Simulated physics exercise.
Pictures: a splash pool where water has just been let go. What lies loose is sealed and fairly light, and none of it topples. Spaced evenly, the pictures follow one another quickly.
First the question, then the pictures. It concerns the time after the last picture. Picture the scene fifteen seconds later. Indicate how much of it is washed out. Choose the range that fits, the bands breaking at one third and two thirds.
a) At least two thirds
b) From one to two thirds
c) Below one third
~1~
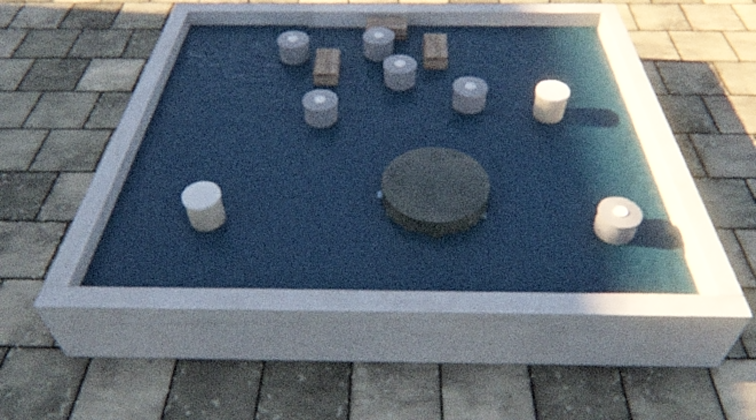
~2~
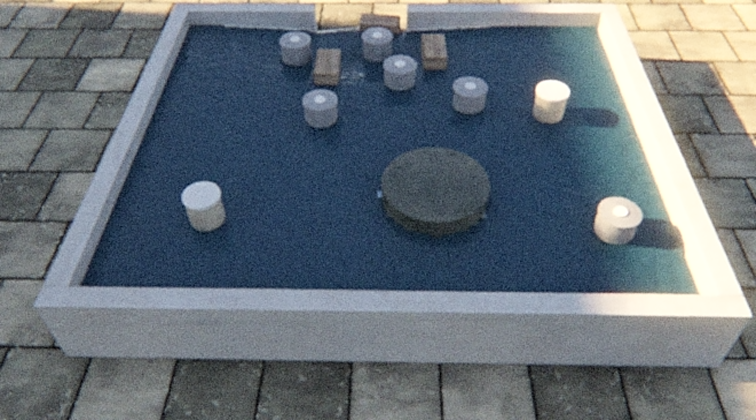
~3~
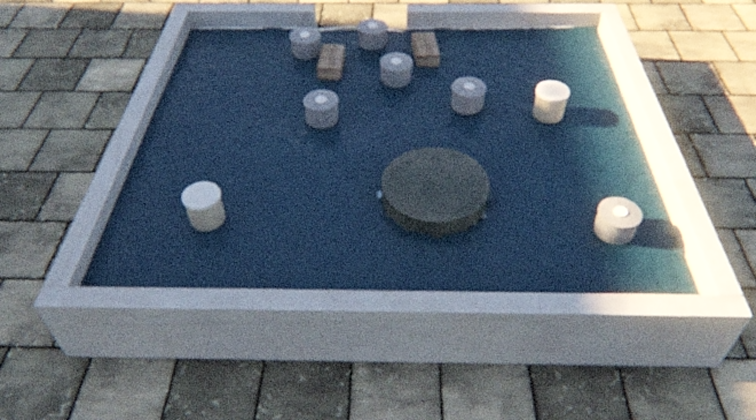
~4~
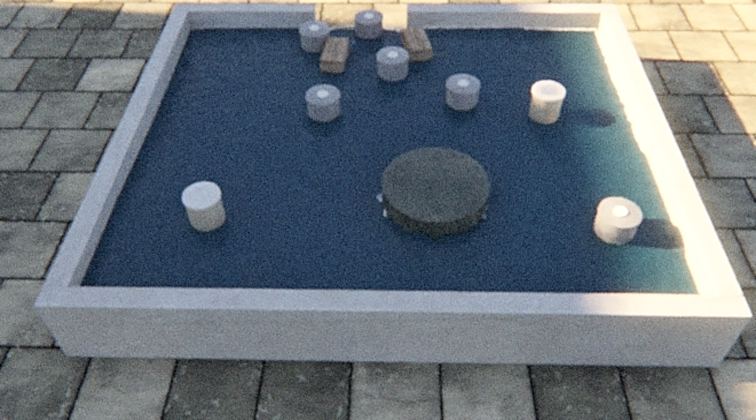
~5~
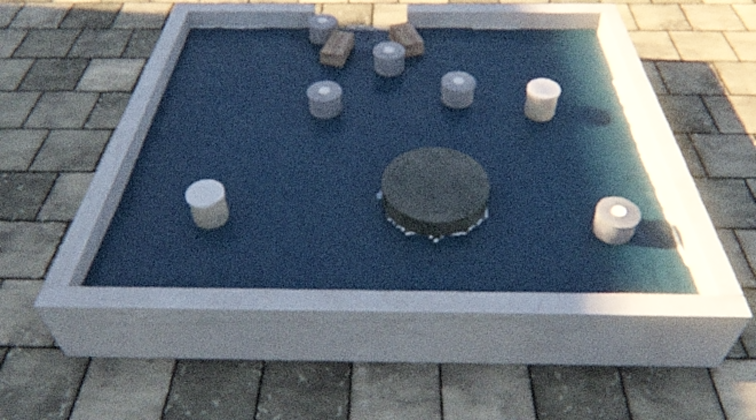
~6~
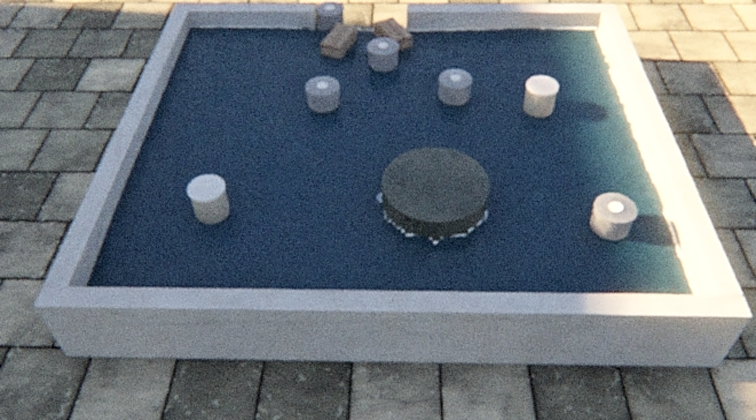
At least two thirds (a).
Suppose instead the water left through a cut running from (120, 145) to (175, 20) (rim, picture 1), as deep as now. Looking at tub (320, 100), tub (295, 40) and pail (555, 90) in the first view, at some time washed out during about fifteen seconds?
In that order: Through, gone, still in.
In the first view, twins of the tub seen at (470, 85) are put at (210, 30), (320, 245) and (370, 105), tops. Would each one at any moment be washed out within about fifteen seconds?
Result list, first to last: Leaves, does not leave, leaves.
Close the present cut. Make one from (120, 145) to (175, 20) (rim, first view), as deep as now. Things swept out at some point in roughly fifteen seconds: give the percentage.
About 80 %.
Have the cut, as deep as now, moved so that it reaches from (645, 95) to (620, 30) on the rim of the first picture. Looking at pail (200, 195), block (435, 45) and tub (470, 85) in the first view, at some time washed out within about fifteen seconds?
Going through them, number one is held back, number two is flushed away and number three is flushed away.
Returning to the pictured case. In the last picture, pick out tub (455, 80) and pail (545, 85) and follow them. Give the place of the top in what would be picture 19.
I'd expect them close to (401, 50) and (507, 75).
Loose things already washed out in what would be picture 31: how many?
That comes to 8.
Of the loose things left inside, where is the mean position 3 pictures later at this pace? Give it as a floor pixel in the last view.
That averages to about (412, 151) on the floor.
A moment on, 5 of 11 are out; 6 afloat.
Next, 6 of 11 are out; 5 afloat.
Later, 8 of 11 are out; 3 afloat.
In the end, 8 of 11 are out; 3 afloat.
